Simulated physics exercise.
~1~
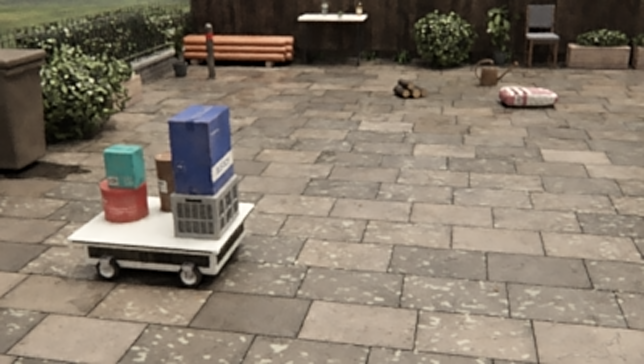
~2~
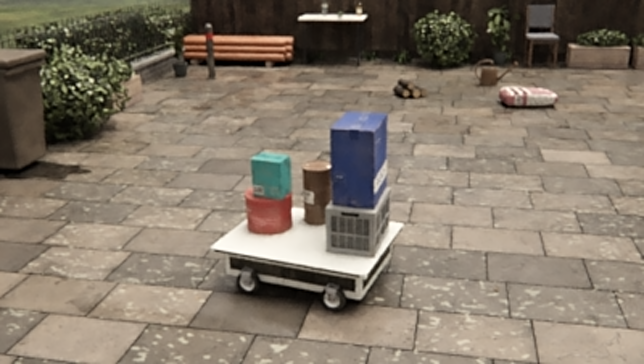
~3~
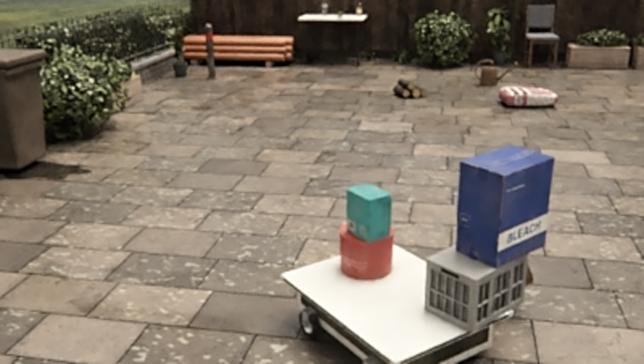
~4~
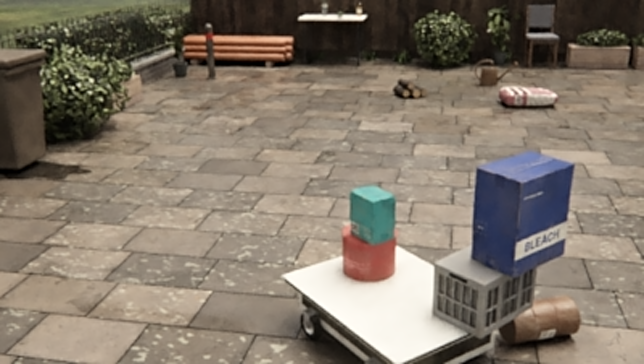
At first, a low white cart stands on a paved patio, carrying a turquoise box on a red pail, a brown canister, and a tall blue box on a grey crate. It rolls right with everything upright. Then it swings toward the viewer, and the crate slides to the deck's right edge with the blue box still on top, while the canister topples off behind them. As the cart comes to rest, the crate and blue box shift slightly farther right. Finally, the canister lies on the paving, the upright blue box sits out past the edge, and the turquoise box and pail remain stacked.
